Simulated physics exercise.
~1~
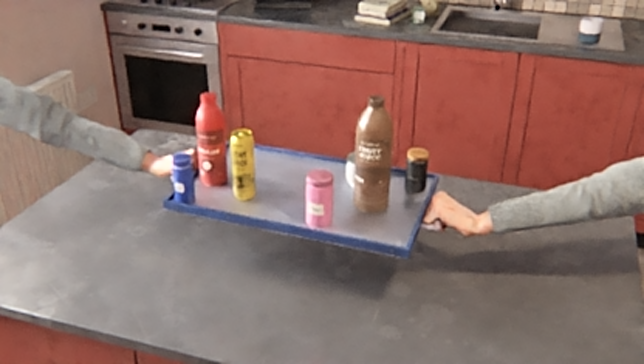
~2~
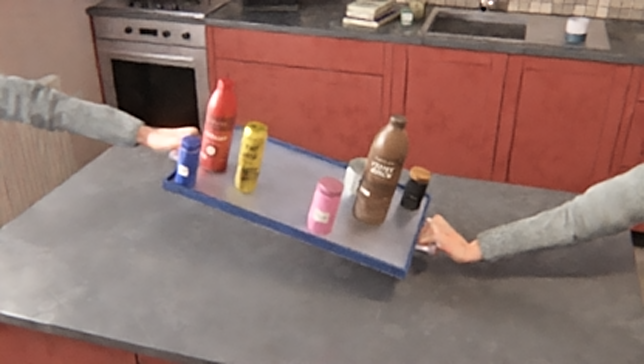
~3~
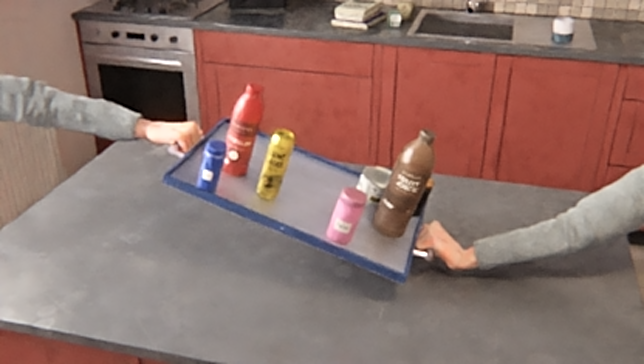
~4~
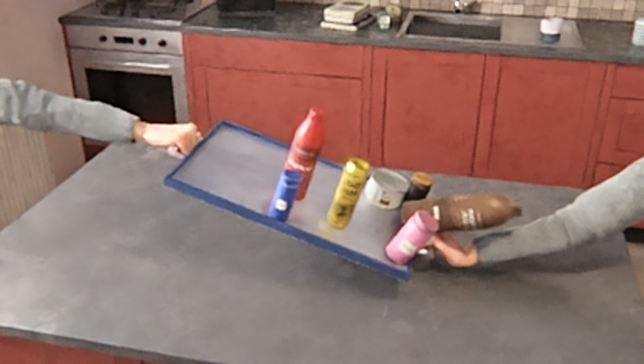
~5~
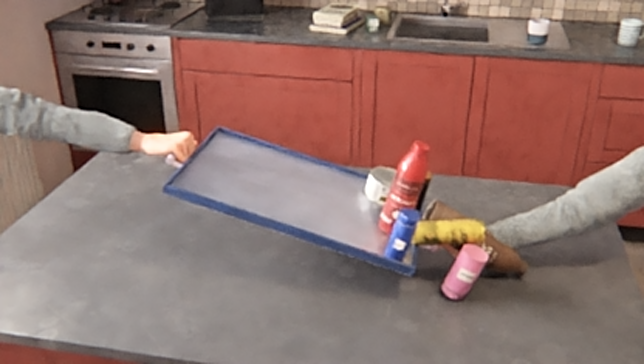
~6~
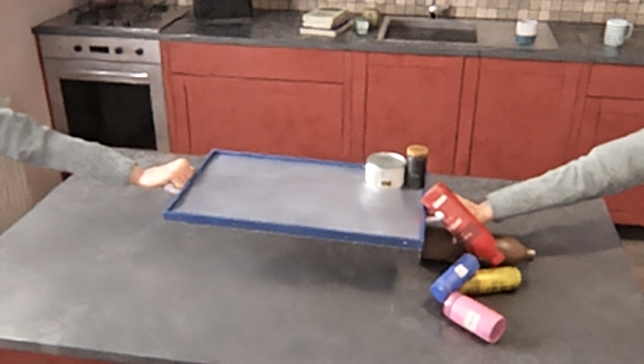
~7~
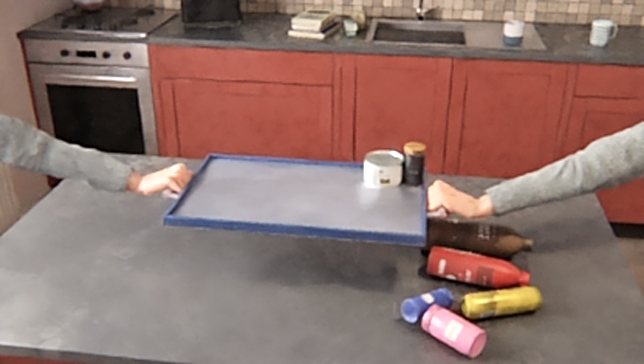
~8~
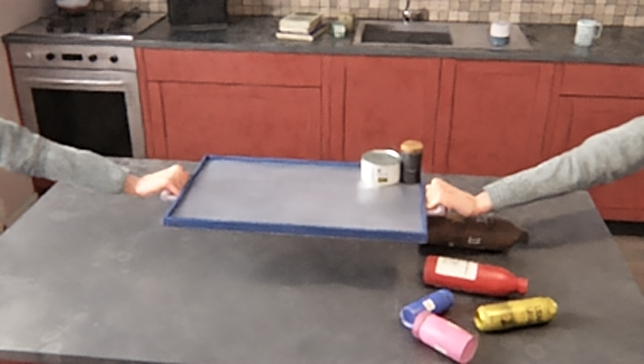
The clip opens on two hands holding a blue-rimmed tray of bottles, cans and jars above a grey kitchen table. The tray dips steeply to the right, and the upright items lean and begin sliding that way. The brown bottle topples and drops off the low edge with the pink jar. The yellow can, blue shaker and red bottle slide after them and tumble over the side as the hands bring the tray back toward level. At the end, five items lie on the table at right, while the white tub and black shaker stand on the tray.
